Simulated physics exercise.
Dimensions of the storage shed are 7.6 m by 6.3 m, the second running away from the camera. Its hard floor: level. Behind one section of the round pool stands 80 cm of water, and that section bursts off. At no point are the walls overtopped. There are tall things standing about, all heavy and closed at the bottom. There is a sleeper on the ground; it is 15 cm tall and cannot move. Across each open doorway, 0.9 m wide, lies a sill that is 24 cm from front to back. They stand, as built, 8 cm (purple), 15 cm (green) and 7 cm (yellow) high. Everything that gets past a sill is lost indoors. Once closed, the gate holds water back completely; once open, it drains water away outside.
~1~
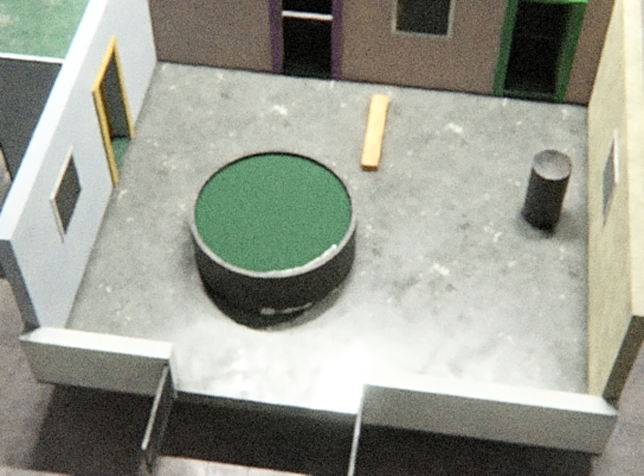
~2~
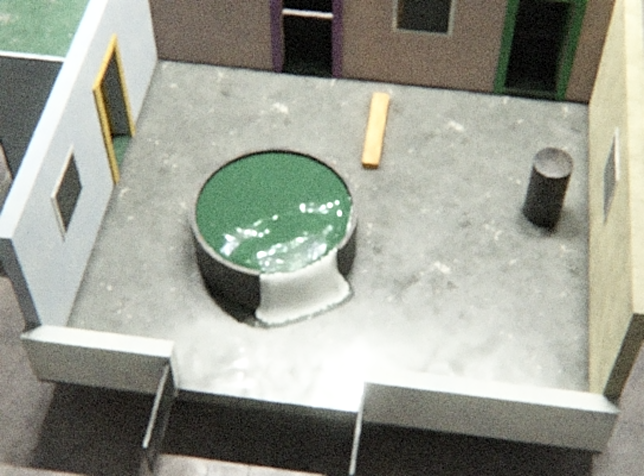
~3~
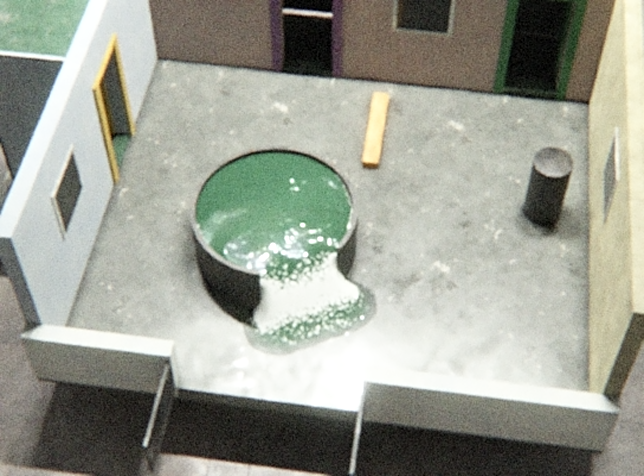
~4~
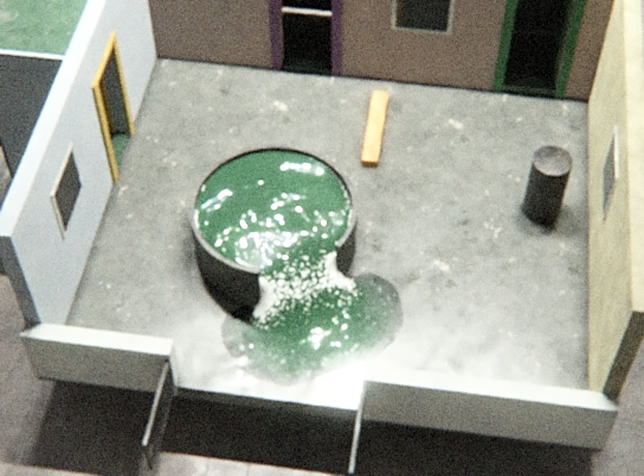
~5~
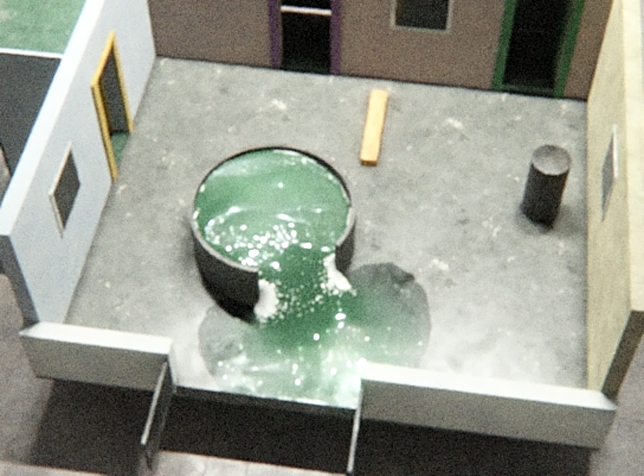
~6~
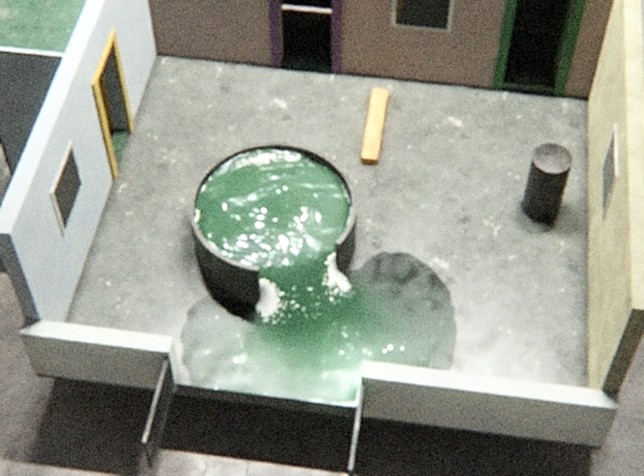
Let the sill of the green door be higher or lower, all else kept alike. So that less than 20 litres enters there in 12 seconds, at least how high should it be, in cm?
At least 6.5 cm or so.
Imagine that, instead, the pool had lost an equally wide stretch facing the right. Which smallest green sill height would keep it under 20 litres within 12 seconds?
A minimum of about 19 cm.
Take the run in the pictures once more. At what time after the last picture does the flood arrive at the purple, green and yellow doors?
Arrival times - purple 6.0 s, green 3.4 s, yellow 10.0 s.
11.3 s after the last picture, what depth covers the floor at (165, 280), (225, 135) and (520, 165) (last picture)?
First 0, then 2, then 5 cm.
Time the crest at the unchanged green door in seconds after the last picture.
Around 4.5 seconds.
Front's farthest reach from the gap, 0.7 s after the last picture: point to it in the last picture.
Look about (587, 420) in the last picture.
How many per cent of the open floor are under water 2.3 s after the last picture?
Approximately 25 % of the floor.
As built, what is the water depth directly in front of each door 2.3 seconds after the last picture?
Reading in centimetres: Purple = 0, green = 0, yellow = 0.
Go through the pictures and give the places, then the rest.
The round pool at (274, 213) is whole and still, 80 cm deep; the green door at (537, 55) is dry, in the first frame.
The front is at (278, 324), 0.3 m from the gap at (303, 292); 0.3 m2 of floor is wet, 80 cm left at the back, in the second frame.
The gap is at (303, 292), the front 0.8 m out at (289, 350); the back of the round pool holds 80 cm, in the third frame.
The gap is at (303, 292), the front 1.3 m out at a hidden place; the back of the round pool holds 80 cm, in the fourth frame.
Water pours out at (301, 291) and has run 1.9 m, to a hidden place; about 6 cm deep outside, 78 cm at the back, in the fifth frame.
The gap is at (302, 289), the front 2.4 m out at a hidden place; the back of the round pool holds 71 cm; 4.3 m in a straight line remain to the green door at (536, 48), in the sixth frame.
Then, 0.7 s after the last picture water covers 20 % of the floor, deepest (38 cm) near (366, 392); it has not reached the green door.
Then, 2.3 s after the last picture water covers 25 % of the floor, deepest (34 cm) near (560, 417); it has not reached the green door.
Then, 11.3 s after the last picture water covers 75 % of the floor, deepest (9 cm) near (576, 191); 7 cm at the green door, 0 litres in over its 15 cm sill.
At the green door as built, the water peaked near 10 cm, 4.7 s after the last picture.
Run again over the same 12 s with other heights there, 37 litres in over 5.5 cm, 11 litres over 7.5 cm. The limit of 20 litres is kept from about 6.5 cm up.
